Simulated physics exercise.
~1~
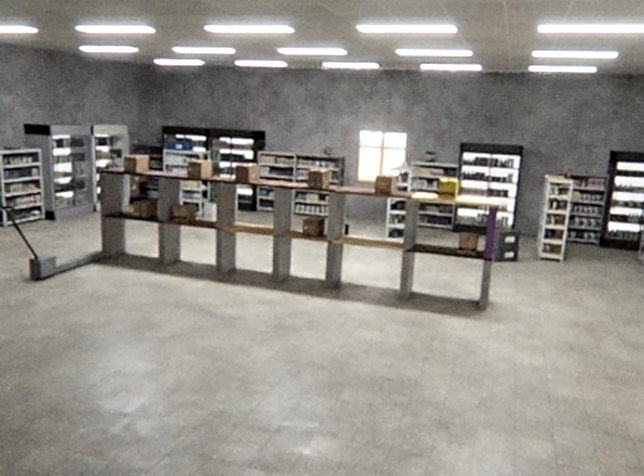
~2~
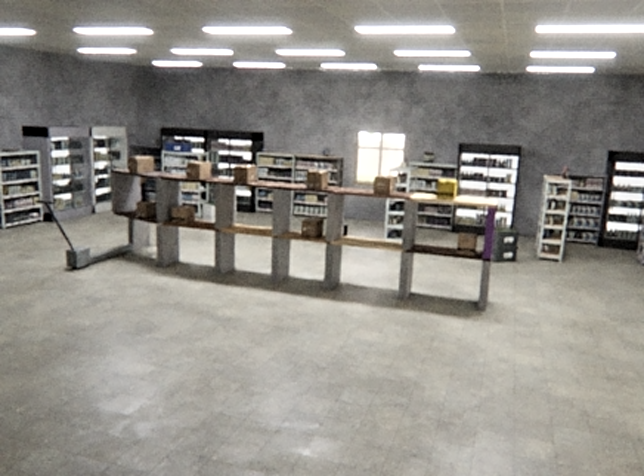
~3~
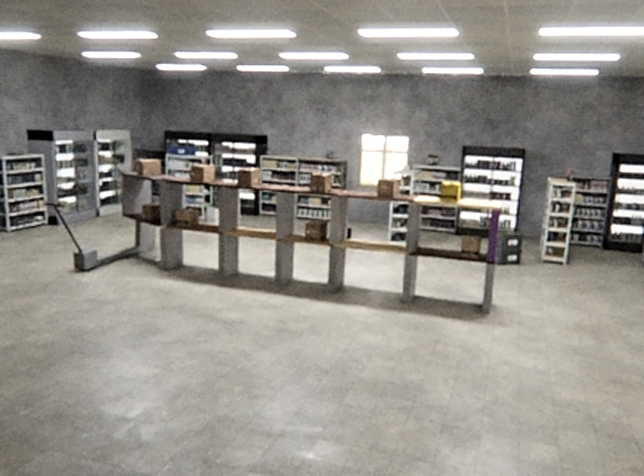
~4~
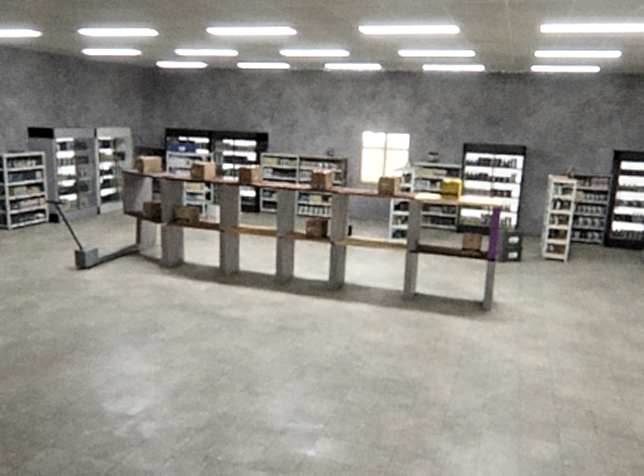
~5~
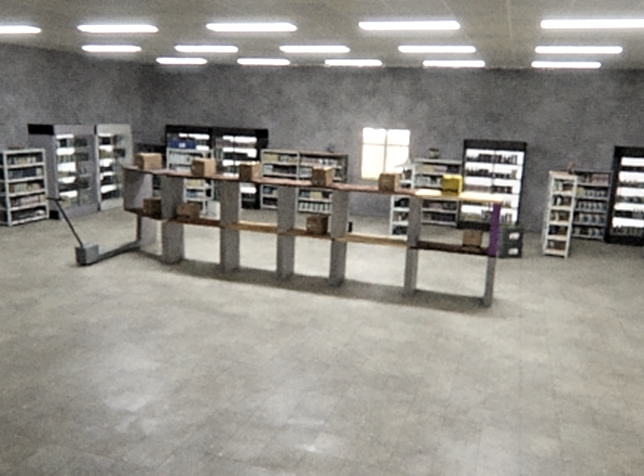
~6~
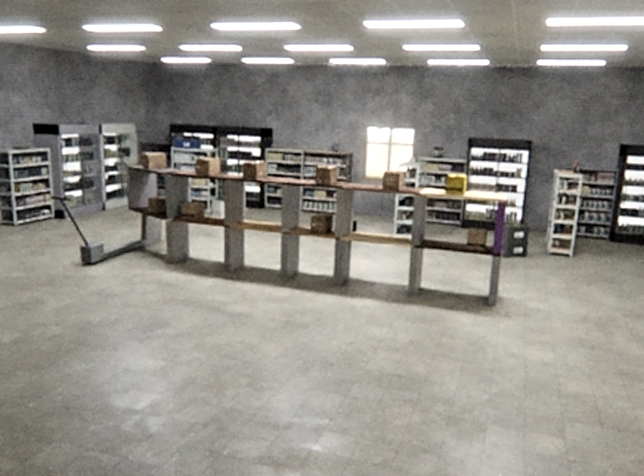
A long two-tier shelf of brown boards on grey uprights stands across a wide, grey-walled room lit by ceiling strips, seen from slightly above by a gently swaying camera. Brown cartons sit on both tiers, with a yellow carton near the right end of the top and a purple upright at the far right. Lit cabinets and stocked shelves line the walls behind. At the left, a low grey jack with a slanted handle moves a little to the right, shifting the end upright slightly, then rests. The shelf stays standing, its cartons still in place.
